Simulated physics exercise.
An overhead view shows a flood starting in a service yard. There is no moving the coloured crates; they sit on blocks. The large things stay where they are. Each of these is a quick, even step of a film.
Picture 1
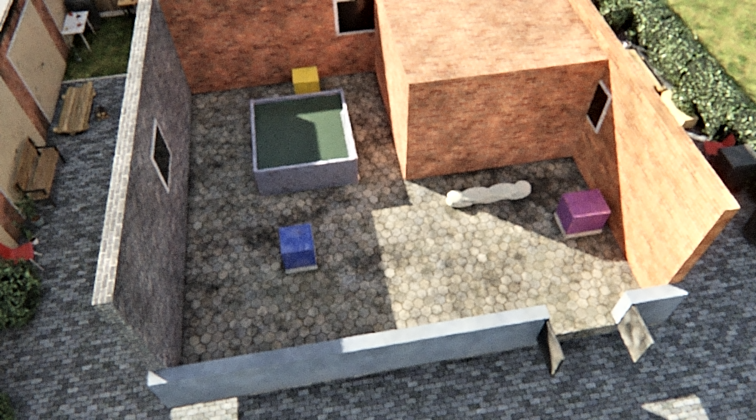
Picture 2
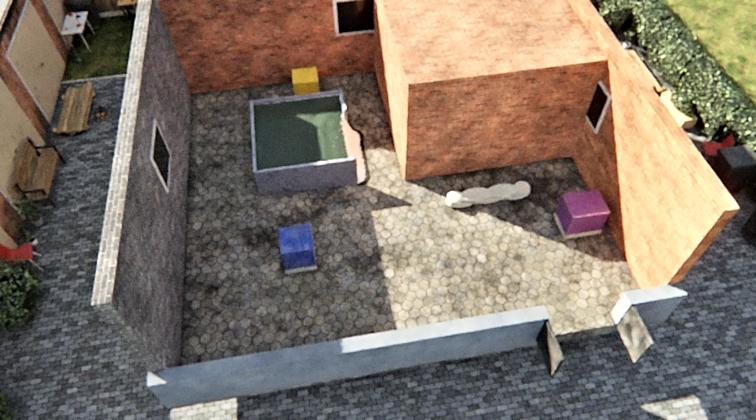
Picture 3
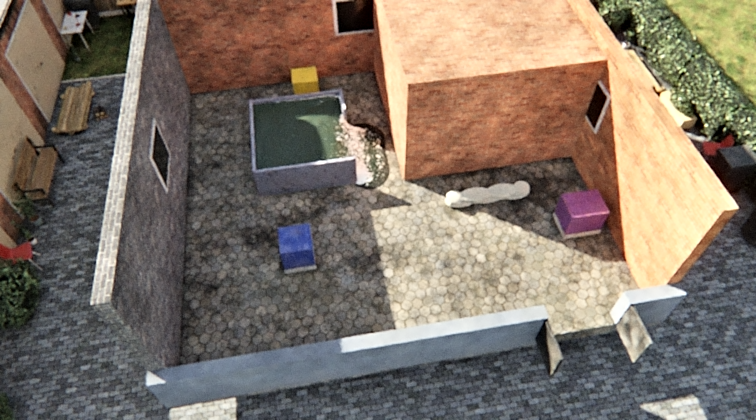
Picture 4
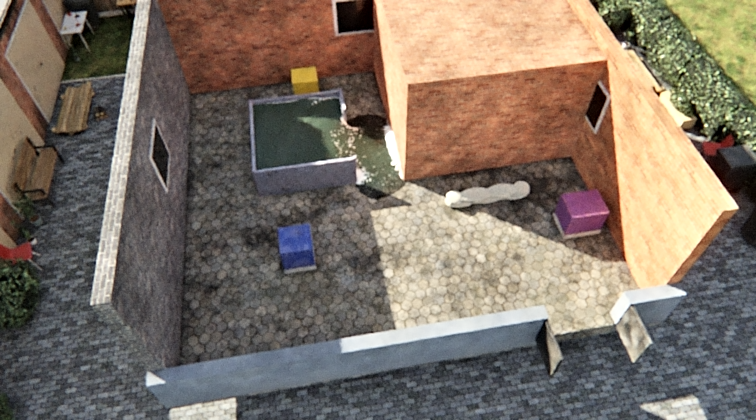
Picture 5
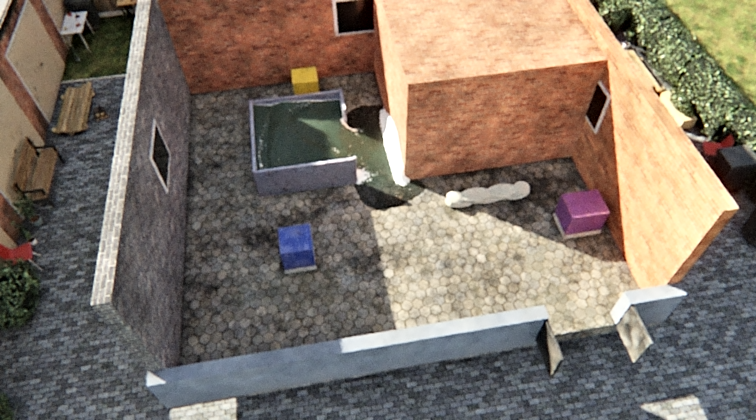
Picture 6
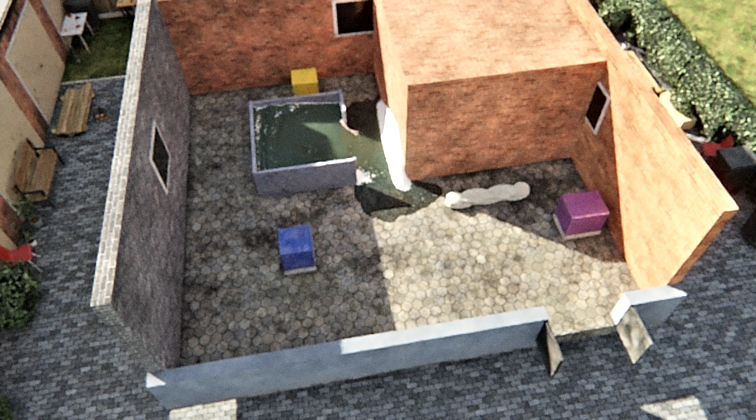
Dark green water burst out of the right side of the open tank in the walled yard, spread to the brick wall beside it, then ran forward across the paving toward the pale, lumpy shape.
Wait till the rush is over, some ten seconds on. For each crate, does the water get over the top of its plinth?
The blue crate stays dry; the purple crate stays dry; the yellow crate gets wet.
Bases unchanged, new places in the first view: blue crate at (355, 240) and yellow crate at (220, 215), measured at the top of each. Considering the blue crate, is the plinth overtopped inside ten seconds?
The blue crate simply gets reached.
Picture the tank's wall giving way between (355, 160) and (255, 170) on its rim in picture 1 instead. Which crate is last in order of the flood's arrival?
I'd go with the crate marked yellow.
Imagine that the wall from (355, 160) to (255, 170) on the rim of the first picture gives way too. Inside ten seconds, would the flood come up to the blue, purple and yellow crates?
Result: Blue crate gets overtopped, purple crate gets overtopped, yellow crate is left untouched.
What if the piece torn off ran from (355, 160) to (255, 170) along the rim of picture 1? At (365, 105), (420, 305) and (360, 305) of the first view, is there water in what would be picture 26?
Those three come out moisture-free, soaked and soaked, one after another.
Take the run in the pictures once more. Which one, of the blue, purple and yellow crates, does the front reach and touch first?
The yellow crate comes first.
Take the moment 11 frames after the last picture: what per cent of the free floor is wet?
40 %.
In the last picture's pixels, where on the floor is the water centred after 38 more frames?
I'd mark it close to (337, 187).
A moment on, water covers 15 % of the floor; the blue crate not reached, the purple crate not reached, the yellow crate not reached.
Next, water covers 40 % of the floor; the blue crate water round its plinth, the purple crate not reached, the yellow crate water round its plinth.
Then, water covers 55 % of the floor; the blue crate water round its plinth, the purple crate not reached, the yellow crate water round its plinth.
Later, water covers 80 % of the floor; the blue crate water round its plinth, the purple crate water round its plinth, the yellow crate water round its plinth.
In the end, water covers 100 % of the floor; the blue crate stayed above the water, the purple crate stayed above the water, the yellow crate was topped.
